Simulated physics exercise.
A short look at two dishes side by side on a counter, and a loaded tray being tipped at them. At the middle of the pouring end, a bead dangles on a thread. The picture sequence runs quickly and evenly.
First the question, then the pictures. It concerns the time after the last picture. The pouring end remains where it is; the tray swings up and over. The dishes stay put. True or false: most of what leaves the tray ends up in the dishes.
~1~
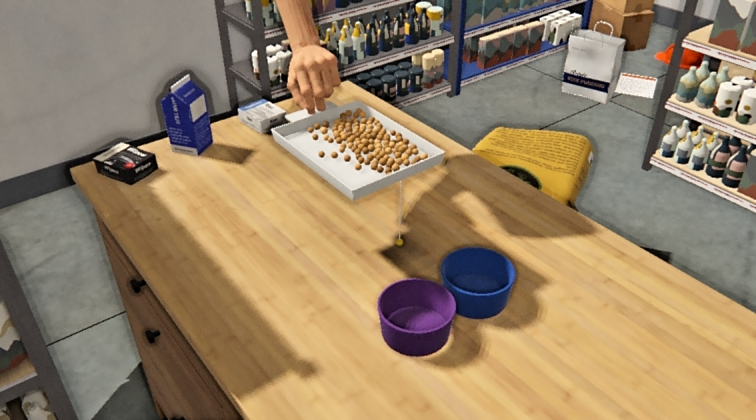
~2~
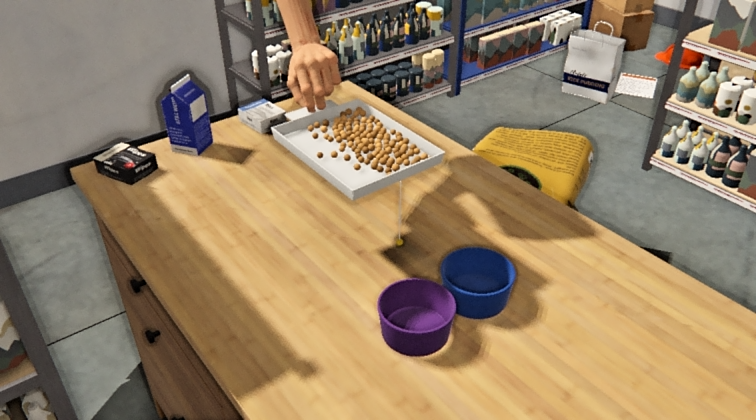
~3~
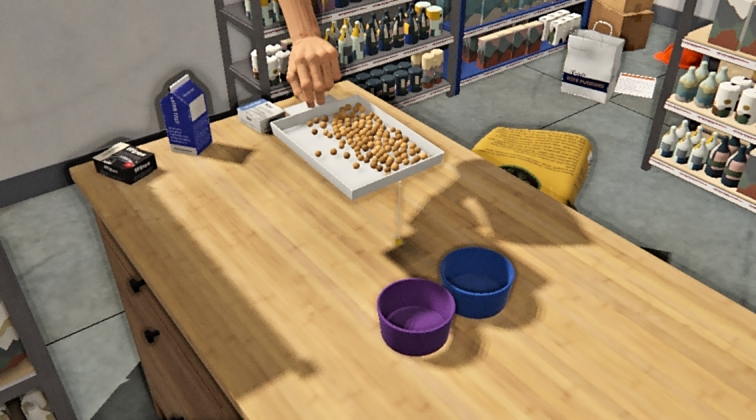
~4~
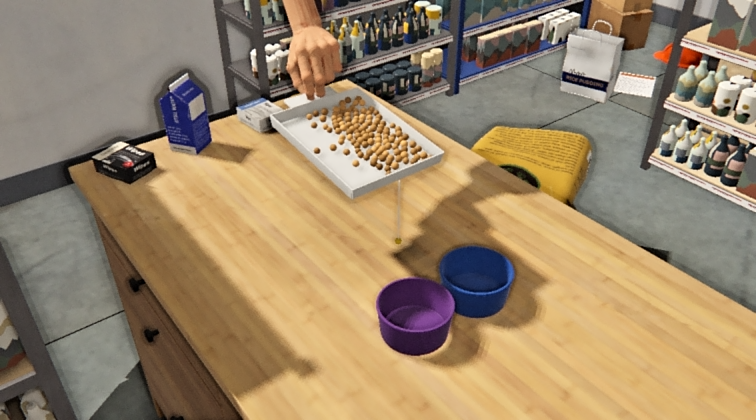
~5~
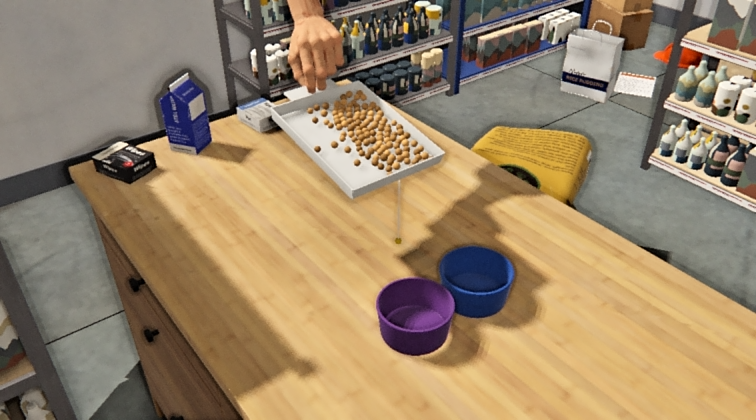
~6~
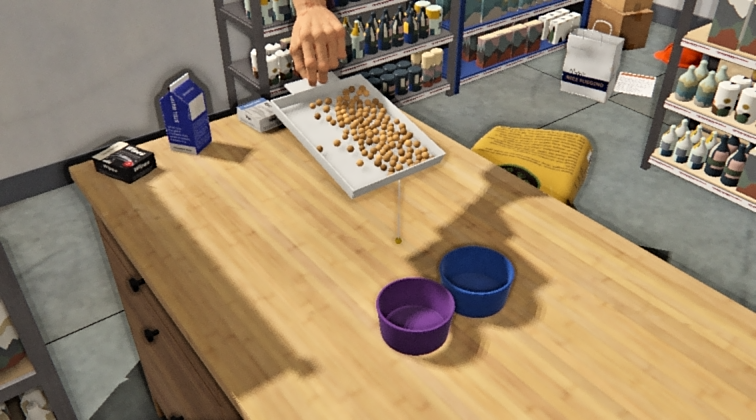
False.
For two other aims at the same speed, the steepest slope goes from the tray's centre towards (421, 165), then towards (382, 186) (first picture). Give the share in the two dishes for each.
Lab note: Case 1 near 10 %, case 2 near 10 %.
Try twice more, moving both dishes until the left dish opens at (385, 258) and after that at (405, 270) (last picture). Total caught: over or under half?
Result - try one, below the halfway mark; try two, past the halfway mark.
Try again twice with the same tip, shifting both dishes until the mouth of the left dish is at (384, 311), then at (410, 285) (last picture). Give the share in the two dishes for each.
The first position comes out at 50 per cent, the other at 80 per cent.
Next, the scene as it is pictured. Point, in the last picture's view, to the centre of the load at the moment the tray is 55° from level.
Around (399, 144).
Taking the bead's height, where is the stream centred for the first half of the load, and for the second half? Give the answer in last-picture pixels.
Around (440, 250) at first; around (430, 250) after that.
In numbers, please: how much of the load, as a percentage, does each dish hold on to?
For the left dish 10 per cent, for the right dish 20.
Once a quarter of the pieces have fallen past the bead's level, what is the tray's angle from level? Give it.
About 95° of tilt.
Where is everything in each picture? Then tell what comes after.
In the first frame, corners of the pouring end near (353, 189) and (442, 152), level; middle of the load near (371, 142), round wooden beads; left dish near (441, 337); right dish near (502, 300); bead on its thread near (400, 242).
In the second frame, corners of the pouring end near (353, 189) and (442, 152), level; middle of the load near (372, 141).
In the third frame, corners of the pouring end near (353, 189) and (441, 152), tipped barely, level across its low end; middle of the load near (371, 139).
In the fourth frame, corners of the pouring end near (353, 188) and (441, 152), tipped a little, level across its low end; middle of the load near (372, 136), only a few on the move.
In the fifth frame, corners of the pouring end near (353, 188) and (442, 152), tipped a little, level across its low end; middle of the load near (373, 133), only a few on the move.
In the sixth frame, corners of the pouring end near (354, 188) and (443, 153), tipped a little, level across its low end; middle of the load near (376, 132), all but a few on the move; left dish near (440, 336); right dish near (501, 299).
Shortly afterwards, tray tipped steeply; the whole lot on the tray.
Next, tray tipped right over; near half on the tray; only a few in the left dish; a little in the right dish; a little outside both; near a third in the air.
Some moments later, tray tipped past a quarter turn; a little in the left dish; near a quarter in the right dish; near two thirds outside both.
In the end, tray tipped past a quarter turn; a little in the left dish; near a quarter in the right dish; near two thirds outside both.
